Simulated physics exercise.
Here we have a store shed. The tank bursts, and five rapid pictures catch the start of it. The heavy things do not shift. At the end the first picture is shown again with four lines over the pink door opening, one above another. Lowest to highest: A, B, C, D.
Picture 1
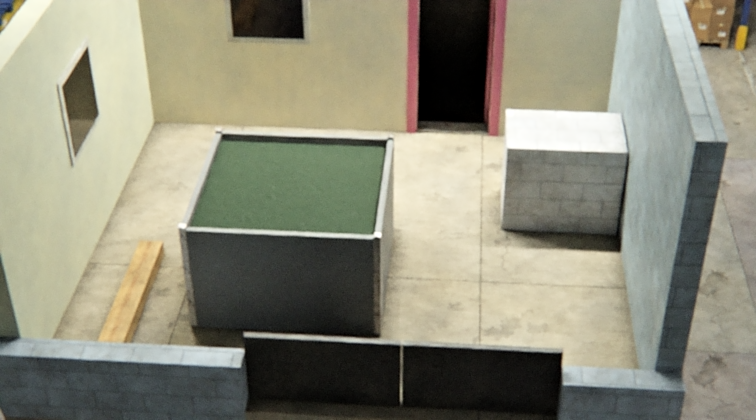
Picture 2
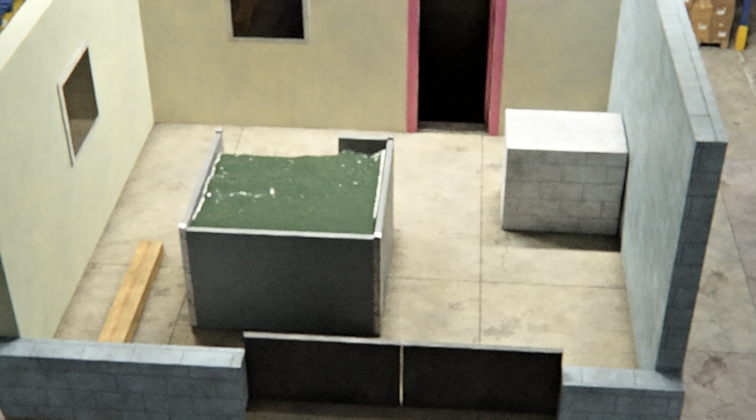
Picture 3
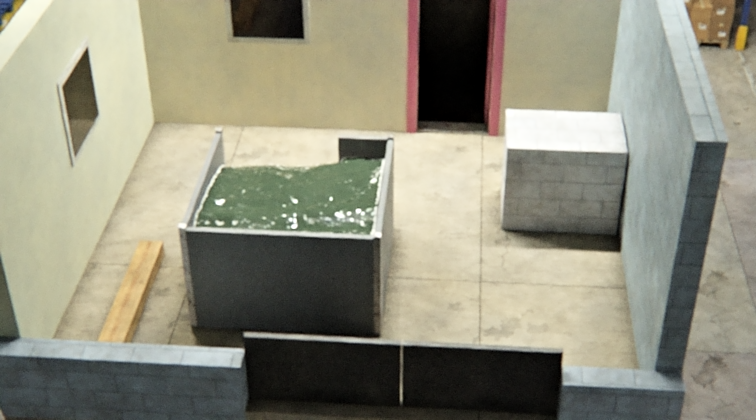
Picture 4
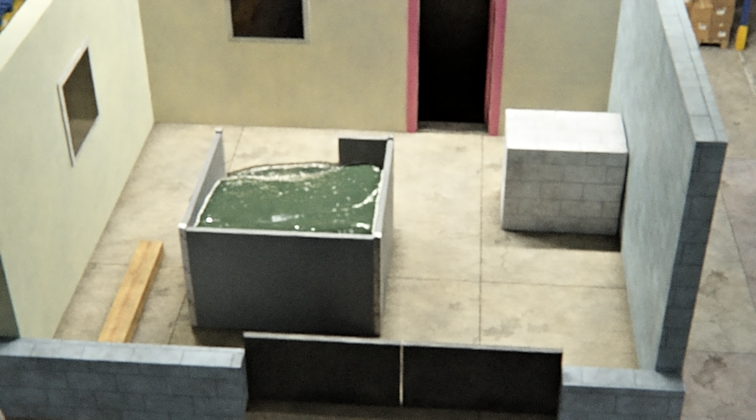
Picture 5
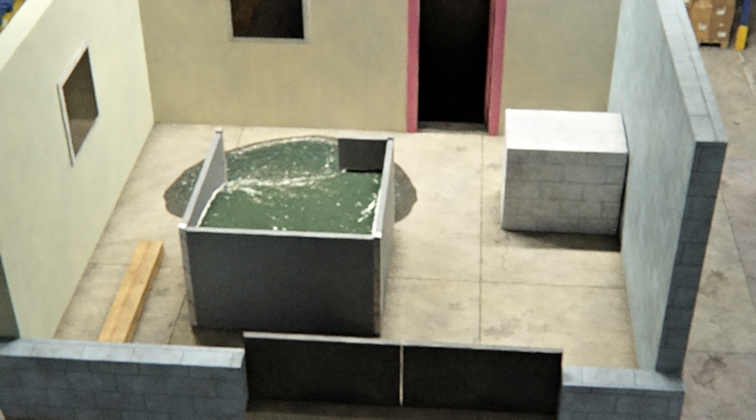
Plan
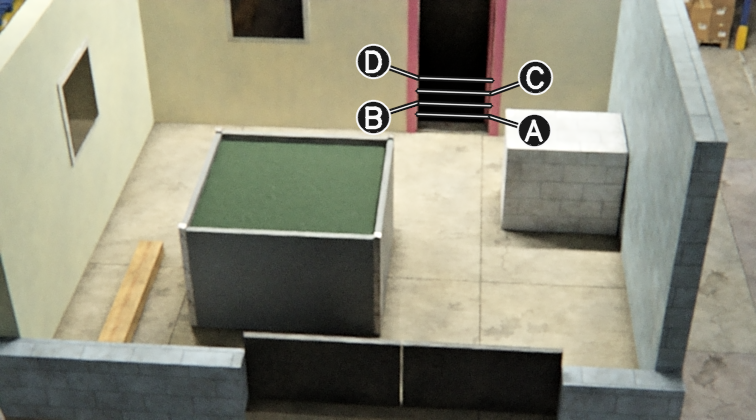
Green water in a dark, open-topped tank sank and churned with white flecks as the back side opened up, then spread out across the pale floor behind the tank and around both sides.
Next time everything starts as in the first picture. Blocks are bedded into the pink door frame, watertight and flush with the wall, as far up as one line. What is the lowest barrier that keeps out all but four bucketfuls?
Use height A.
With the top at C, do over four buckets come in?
No.
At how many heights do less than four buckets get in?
All of the four.
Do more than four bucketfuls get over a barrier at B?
No.
In white, A at (453, 115); B at (453, 104); C at (454, 92); D at (454, 79); from the bottom up A, B, C, D.
With A, a splash gets over, under a bucket.
With B, nothing gets over.
With C, nothing gets over.
With D, nothing gets over.
